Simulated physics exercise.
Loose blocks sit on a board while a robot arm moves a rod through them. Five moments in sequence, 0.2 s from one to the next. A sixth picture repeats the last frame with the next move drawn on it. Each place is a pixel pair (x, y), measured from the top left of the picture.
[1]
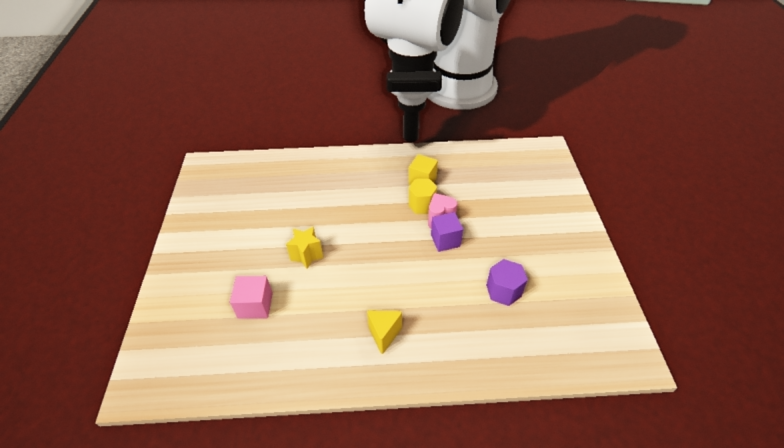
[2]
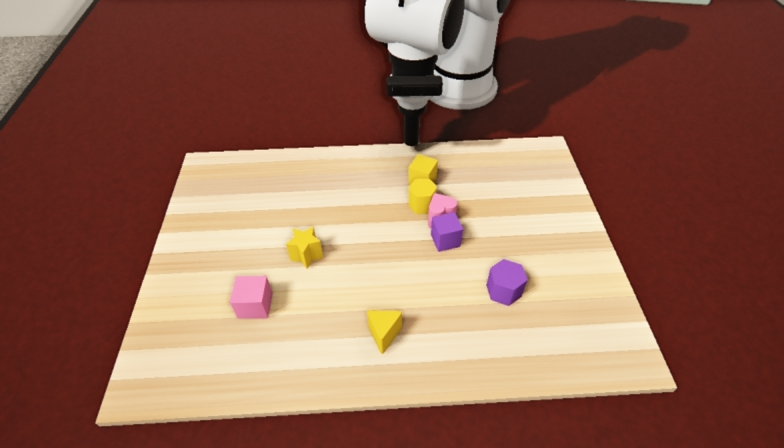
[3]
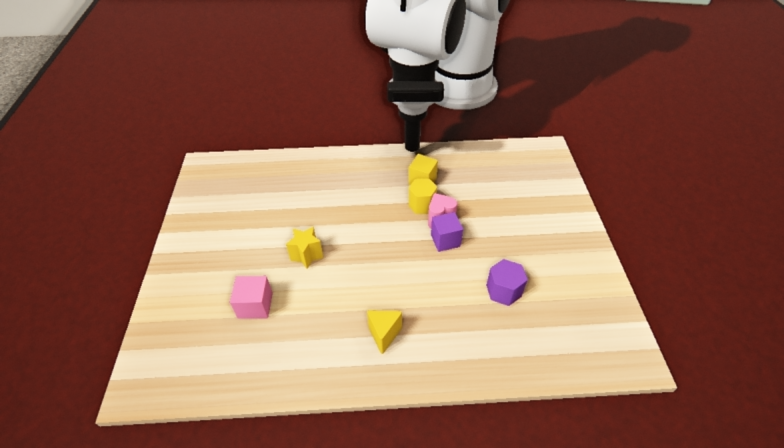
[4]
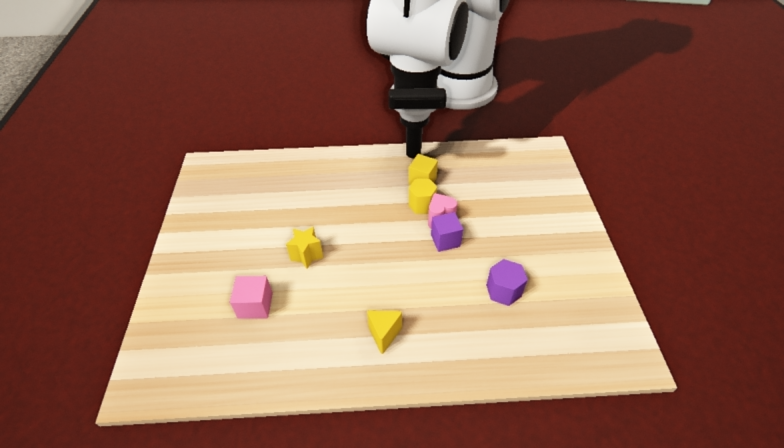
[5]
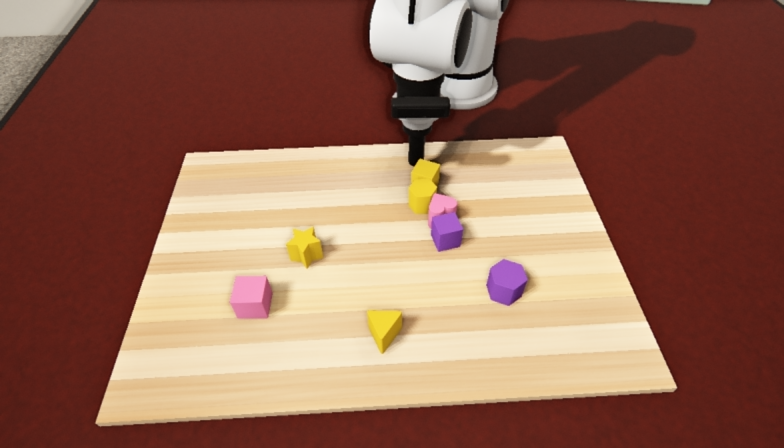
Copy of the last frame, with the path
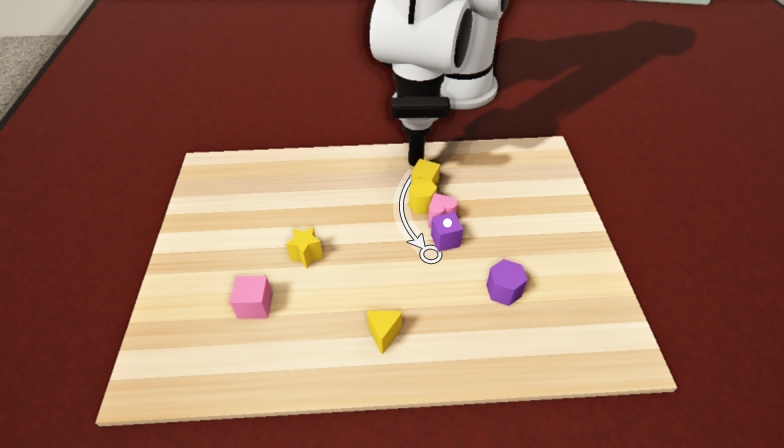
A white robot arm with a black rod stands at the far edge of a pale striped wooden board on a dark red surface, seen from above at a fixed angle. Yellow, pink and purple blocks line up near the rod, with a yellow star, pink cube, yellow triangle and purple hexagon spread around. The rod edges slowly forward and nudges the farthest yellow block slightly nearer.
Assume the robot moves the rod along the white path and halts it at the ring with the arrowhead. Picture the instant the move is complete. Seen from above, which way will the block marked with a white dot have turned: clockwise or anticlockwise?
In a top view, it turns clockwise.
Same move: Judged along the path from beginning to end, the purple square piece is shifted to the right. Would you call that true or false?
Verdict: False.
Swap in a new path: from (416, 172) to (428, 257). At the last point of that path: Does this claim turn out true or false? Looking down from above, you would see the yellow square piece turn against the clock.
It is true.
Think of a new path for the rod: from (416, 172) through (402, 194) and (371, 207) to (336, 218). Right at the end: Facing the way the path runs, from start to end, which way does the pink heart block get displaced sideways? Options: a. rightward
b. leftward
(b)
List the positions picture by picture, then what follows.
Rod's lower end at (411, 138); yellow hexagon at (423, 187); yellow square piece at (424, 163); pink heart block at (442, 203); purple square piece at (448, 223), in the first frame.
Rod at (411, 142); blocks still, in the second frame.
Rod at (412, 147); blocks still, in the third frame.
Rod at (414, 154); blocks still, in the fourth frame.
Rod at (416, 162); yellow hexagon at (423, 187); yellow square piece at (426, 168); pink heart block at (442, 203); purple square piece at (448, 223), in the fifth frame.
Drawn move, from (416, 172) via (402, 197) and (407, 226), ending at (431, 254); the dot is on the purple square piece.
What follows on the original path. One third of the way, rod at (403, 187); yellow hexagon at (431, 205), turned 20° anticlockwise; yellow square piece at (422, 189), turned 45° anticlockwise; pink heart block at (455, 212); purple square piece at (458, 233), turned 20° clockwise.
Two thirds of the way, rod at (407, 217); yellow hexagon at (453, 220), turned 65° anticlockwise; yellow square piece at (429, 211), turned 90° anticlockwise; pink heart block at (476, 214), turned 40° anticlockwise; purple square piece at (469, 241), turned 50° clockwise.
At the end, rod at (432, 245); yellow hexagon at (478, 225), turned 110° anticlockwise; yellow square piece at (453, 232), turned 135° anticlockwise; pink heart block at (489, 209), turned 70° anticlockwise; purple square piece at (484, 247), turned 105° clockwise.
